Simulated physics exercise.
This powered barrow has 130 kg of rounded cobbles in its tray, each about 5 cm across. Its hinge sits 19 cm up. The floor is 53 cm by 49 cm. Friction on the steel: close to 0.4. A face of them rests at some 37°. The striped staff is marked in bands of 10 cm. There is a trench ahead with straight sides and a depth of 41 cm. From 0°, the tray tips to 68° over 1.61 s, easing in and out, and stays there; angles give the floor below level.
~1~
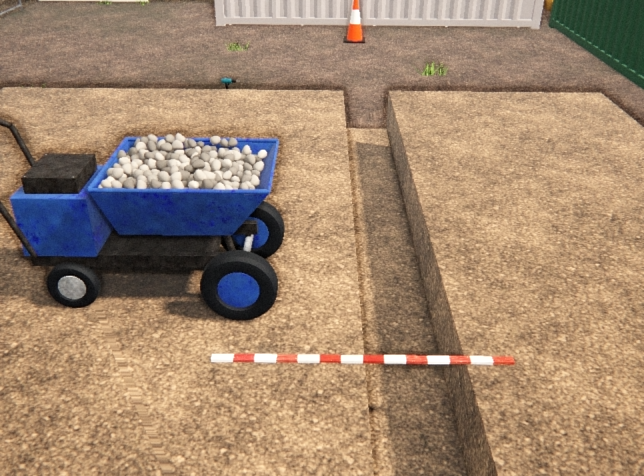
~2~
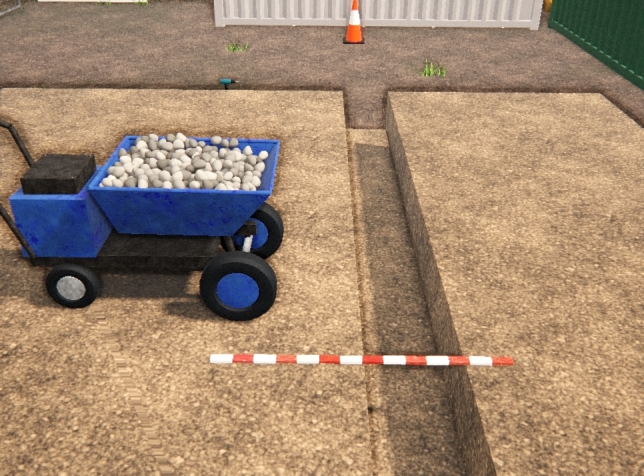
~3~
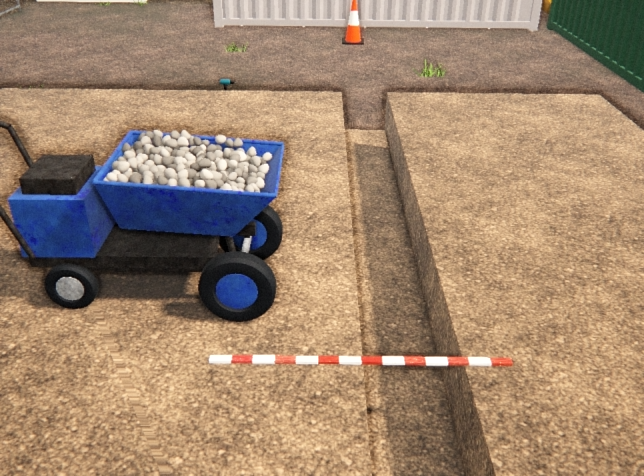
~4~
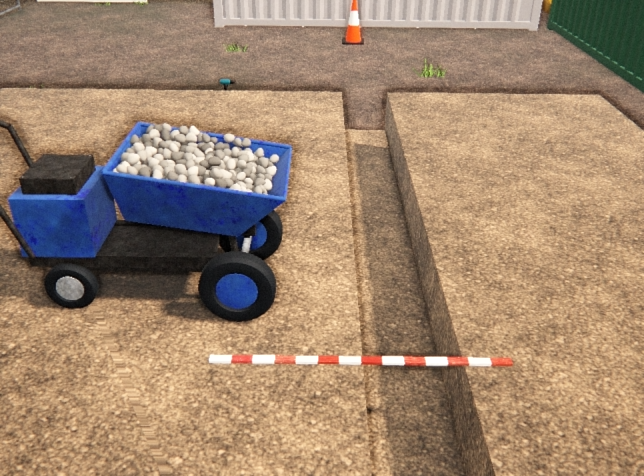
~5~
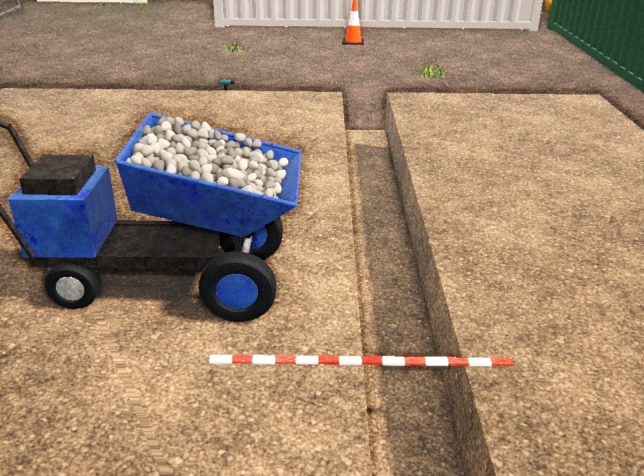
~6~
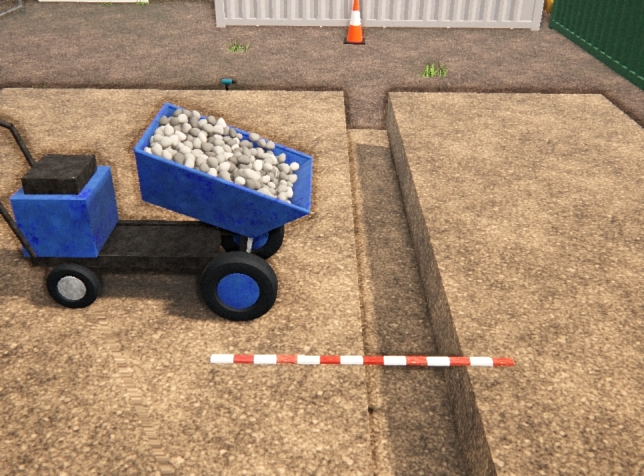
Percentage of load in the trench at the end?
100 per cent.
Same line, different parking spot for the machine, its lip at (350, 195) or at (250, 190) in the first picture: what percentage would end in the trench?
Result: Close to 55 then close to 95 per cent.
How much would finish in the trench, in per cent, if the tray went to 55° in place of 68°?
Roughly 60 percent.
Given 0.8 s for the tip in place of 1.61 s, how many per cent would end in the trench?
Trench share: Approx. 100%.
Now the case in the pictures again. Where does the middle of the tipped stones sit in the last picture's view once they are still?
About (399, 339).
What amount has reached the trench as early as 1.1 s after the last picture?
Roughly 55% by that time.
Then, 0.6 s after the last picture the floor is at 58°, 98 % in the tray, 1 % short of the trench, 1 % in the trench; the foremost stones are at (366, 246).
Then, 1.1 s after the last picture the floor is at 68°, 46 % in the tray, 1 % short of the trench, 53 % in the trench; the foremost stones are at (435, 344).
Then, 1.5 s after the last picture the floor is at 68°, 23 % in the tray, 1 % short of the trench, 76 % in the trench; the foremost stones are at (432, 324).
Then, 3.4 s after the last picture the floor is at 68°, 0 % in the tray, 100 % in the trench; the foremost stones are at (432, 326).
